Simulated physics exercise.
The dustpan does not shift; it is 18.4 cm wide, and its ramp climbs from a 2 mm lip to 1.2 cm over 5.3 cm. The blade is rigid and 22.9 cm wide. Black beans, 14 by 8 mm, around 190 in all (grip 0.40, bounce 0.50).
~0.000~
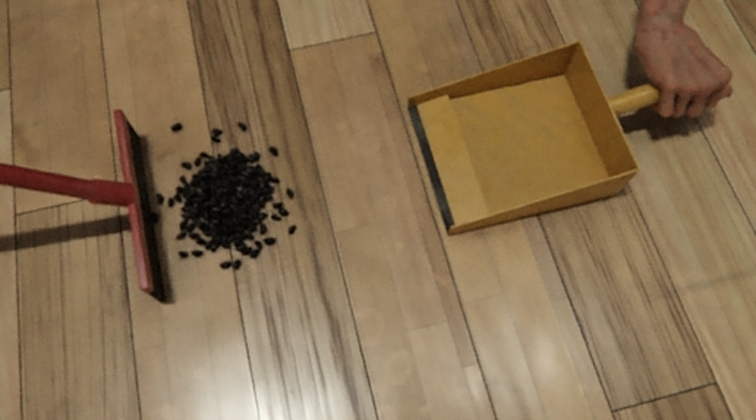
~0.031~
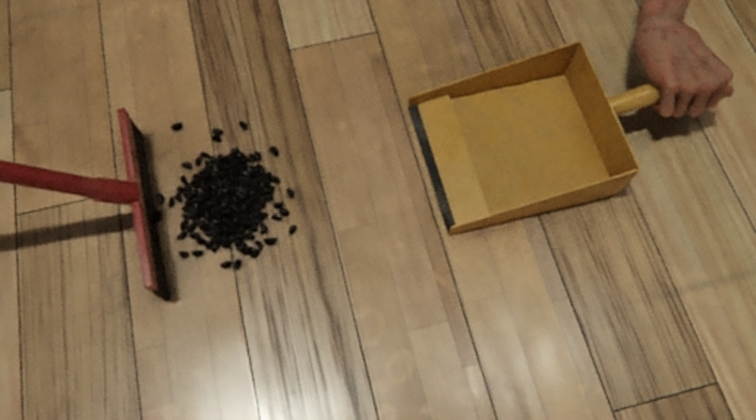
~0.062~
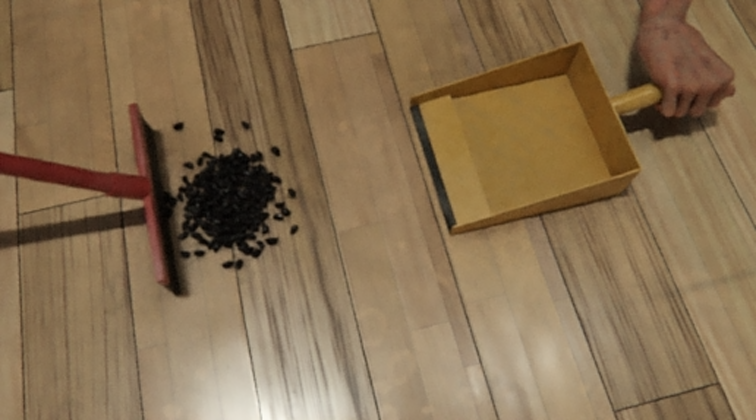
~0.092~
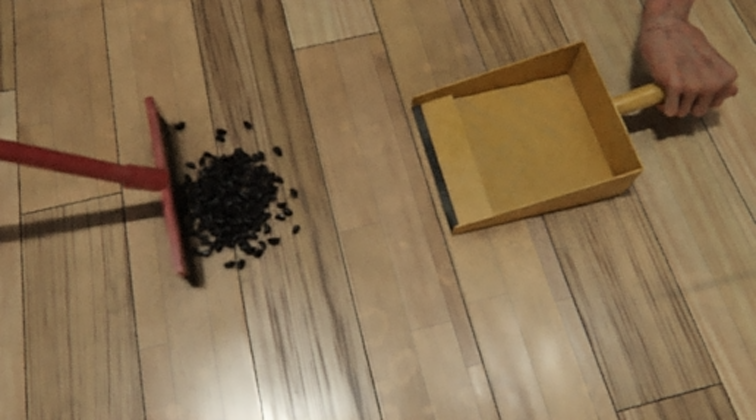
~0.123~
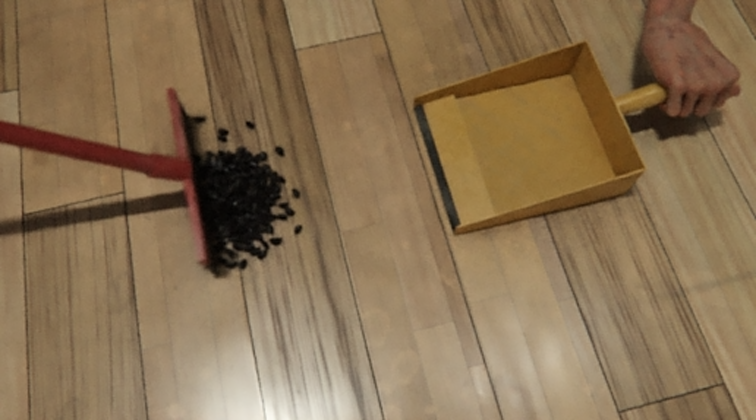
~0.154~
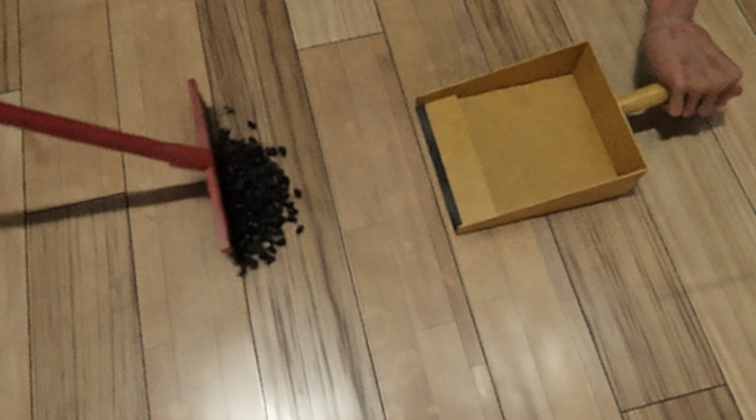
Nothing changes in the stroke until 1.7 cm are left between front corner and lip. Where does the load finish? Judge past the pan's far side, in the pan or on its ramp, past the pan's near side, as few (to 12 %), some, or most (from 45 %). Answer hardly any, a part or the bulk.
Far side a part, pan a part, near side hardly any.
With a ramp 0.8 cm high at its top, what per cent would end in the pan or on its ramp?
Then about 30 per cent.
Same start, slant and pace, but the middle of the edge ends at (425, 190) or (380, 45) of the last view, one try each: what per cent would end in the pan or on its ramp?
Some 50 and 5 per cent.
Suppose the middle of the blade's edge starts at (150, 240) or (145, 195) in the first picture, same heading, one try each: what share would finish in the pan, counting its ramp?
Some 35 and 20 per cent.
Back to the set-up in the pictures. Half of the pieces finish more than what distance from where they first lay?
Some 30 cm.
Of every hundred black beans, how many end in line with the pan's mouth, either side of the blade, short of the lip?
About 30 per cent.
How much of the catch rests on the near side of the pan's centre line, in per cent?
About 10 per cent.
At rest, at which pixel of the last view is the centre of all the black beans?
At about (436, 118).
After 0.32 s, middle of the blade 14 cm from the lip; 0 % over the lip, far side 20 %, near side 5 %.
After 0.43 s, middle of the blade 5 cm from the lip; 0 % over the lip, far side 35 %, near side 5 %.
Then, at 0.67 s, middle of the blade 2 cm from the lip; 30 % over the lip, far side 40 %, near side 5 %.
In the end, at 2.9 s, far side 40 %, pan 25 %, near side 5 %, in front of the lip or behind the blade 30 %.
